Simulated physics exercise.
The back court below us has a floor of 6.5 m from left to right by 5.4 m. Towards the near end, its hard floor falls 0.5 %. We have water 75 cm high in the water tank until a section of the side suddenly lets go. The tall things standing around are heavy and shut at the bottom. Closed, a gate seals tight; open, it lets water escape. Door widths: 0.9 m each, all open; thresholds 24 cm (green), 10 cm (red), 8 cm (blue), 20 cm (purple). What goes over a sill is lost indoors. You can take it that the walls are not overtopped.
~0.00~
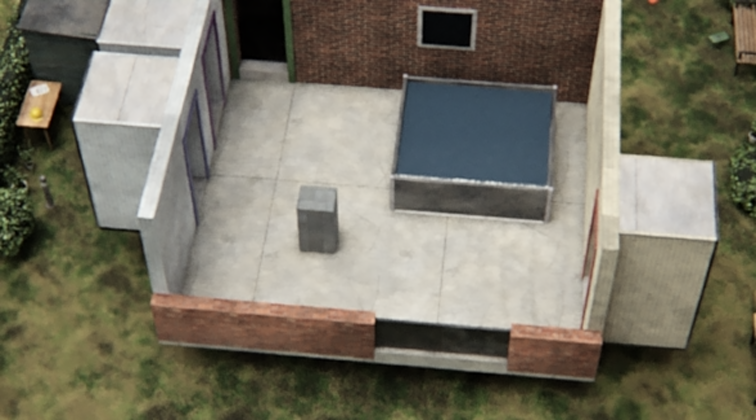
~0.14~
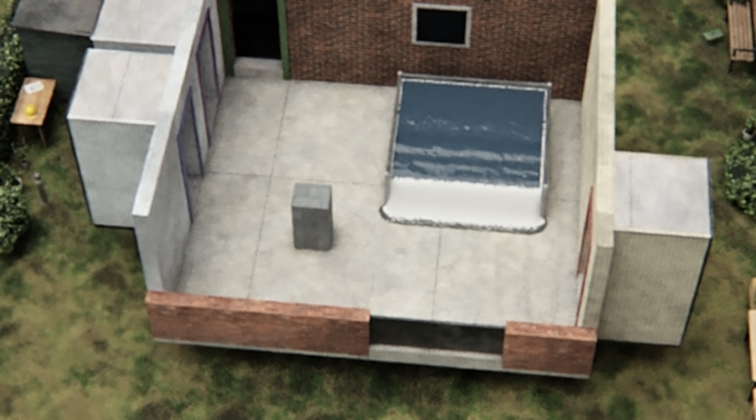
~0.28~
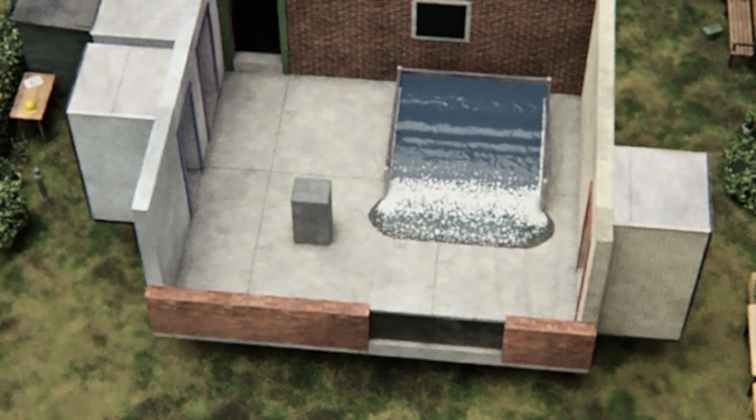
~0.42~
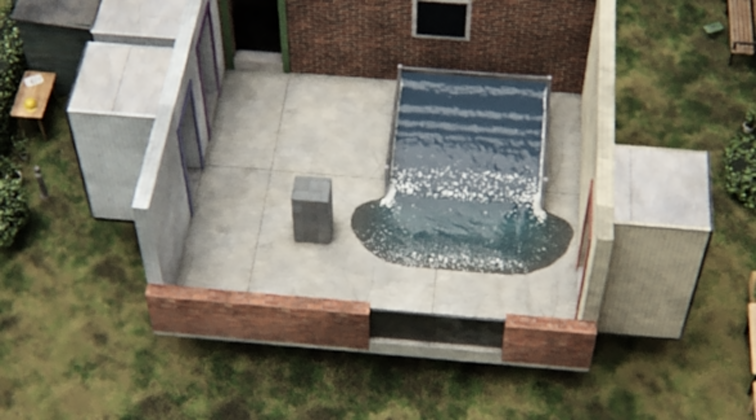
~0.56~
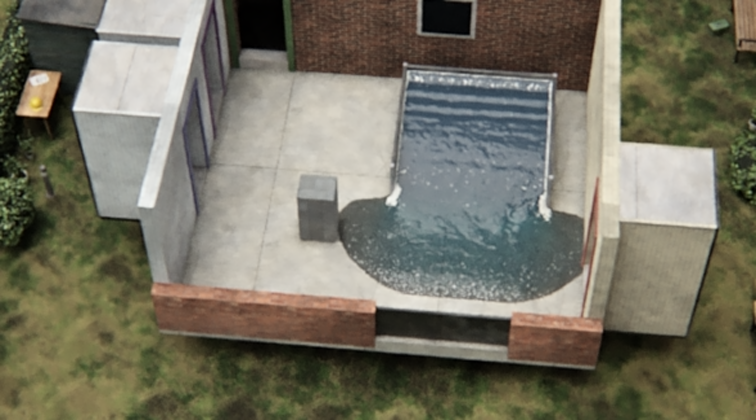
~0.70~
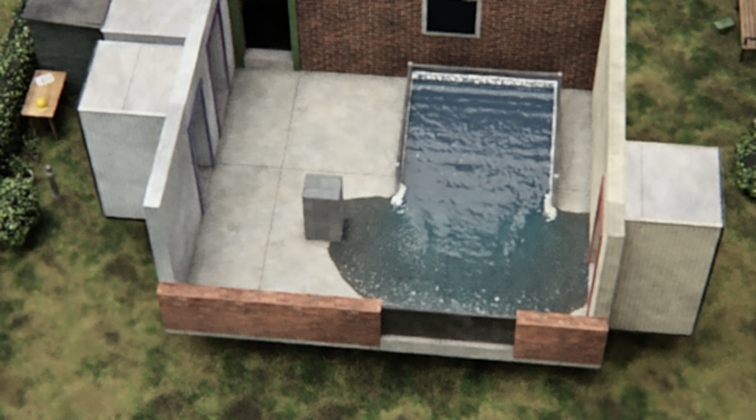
At the start, dark still water fills a low tank against the brick wall of a walled court. Its near side gives way and white, foaming water pours onto the pale floor. The pool spreads forward and sideways, reaching the grey block on the left and the low brick wall in front.
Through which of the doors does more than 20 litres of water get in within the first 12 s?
The green door does not let in more than 20 litres; the red door lets in more than 20 litres; the blue door lets in more than 20 litres; the purple door does not let in more than 20 litres.
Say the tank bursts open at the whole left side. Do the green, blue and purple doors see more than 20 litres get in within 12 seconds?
Door green goes beyond, door blue goes beyond, door purple goes beyond.
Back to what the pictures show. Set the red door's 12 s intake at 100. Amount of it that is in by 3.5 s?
Some 65 in a hundred.
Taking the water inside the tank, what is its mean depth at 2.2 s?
I'd put the mean depth near 24 centimetres.
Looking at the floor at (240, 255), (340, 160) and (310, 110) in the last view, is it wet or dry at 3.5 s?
First spot submerged, second not yet wet, third not yet wet.
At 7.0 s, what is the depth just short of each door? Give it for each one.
Door by door in cm, green shows 16, red shows 10, blue shows 10, purple shows 10.
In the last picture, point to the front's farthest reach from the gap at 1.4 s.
Around (281, 318).
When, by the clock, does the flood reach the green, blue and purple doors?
Arrival: Green 4.0 s, blue 3.0 s, purple 3.6 s.
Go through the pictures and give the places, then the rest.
Still water, 75 cm deep, in the water tank at (476, 135), in the first frame.
The front is at (386, 214), 1.3 m from the gap at (464, 202); 0.6 m2 of floor is under water; 75 cm left at the back of the water tank, in the second frame.
Water pours out at (464, 197) and has run 1.5 m, to (374, 216); typically 12 cm deep outside, 75 cm at the water tank's back, in the third frame.
The front is at (359, 228), 1.8 m from the gap at (464, 197); 3.8 m2 of floor is under water; 75 cm left at the back of the water tank, in the fourth frame.
The front is at (584, 261), 2.2 m from the gap at (470, 196); 6.3 m2 of floor is under water; 68 cm left at the back of the water tank, in the fifth frame.
Water pours out at (475, 195) and has run 2.6 m, to a hidden place; typically 8 cm deep outside, 63 cm at the water tank's back, in the sixth frame.
After 1.4 s water covers 40 % of the floor and is deepest (50 cm) near (462, 323); green door not reached, red door 16 cm at the sill, 1 L in, blue door not reached, purple door not reached.
After 2.2 s water covers 45 % of the floor and is deepest (51 cm) near (507, 336); green door not reached, red door 36 cm at the sill, 51 L in, blue door not reached, purple door not reached.
After 3.5 s water covers 65 % of the floor and is deepest (37 cm) near (181, 310); green door not reached, red door 28 cm at the sill, 240 L in, blue door 12 cm at the sill, 0 L in, purple door not reached.
After 7.0 s water covers 95 % of the floor and is deepest (28 cm) near (431, 94); green door 16 cm at the sill, 0 L in, red door 10 cm at the sill, 363 L in, blue door 10 cm at the sill, 37 L in, purple door 10 cm at the sill, 0 L in.
After 12.0 s water covers 100 % of the floor and is deepest (18 cm) near (519, 337); green door 9 cm at the sill, 0 L in, red door 15 cm at the sill, 375 L in, blue door 13 cm at the sill, 72 L in, purple door 9 cm at the sill, 0 L in.
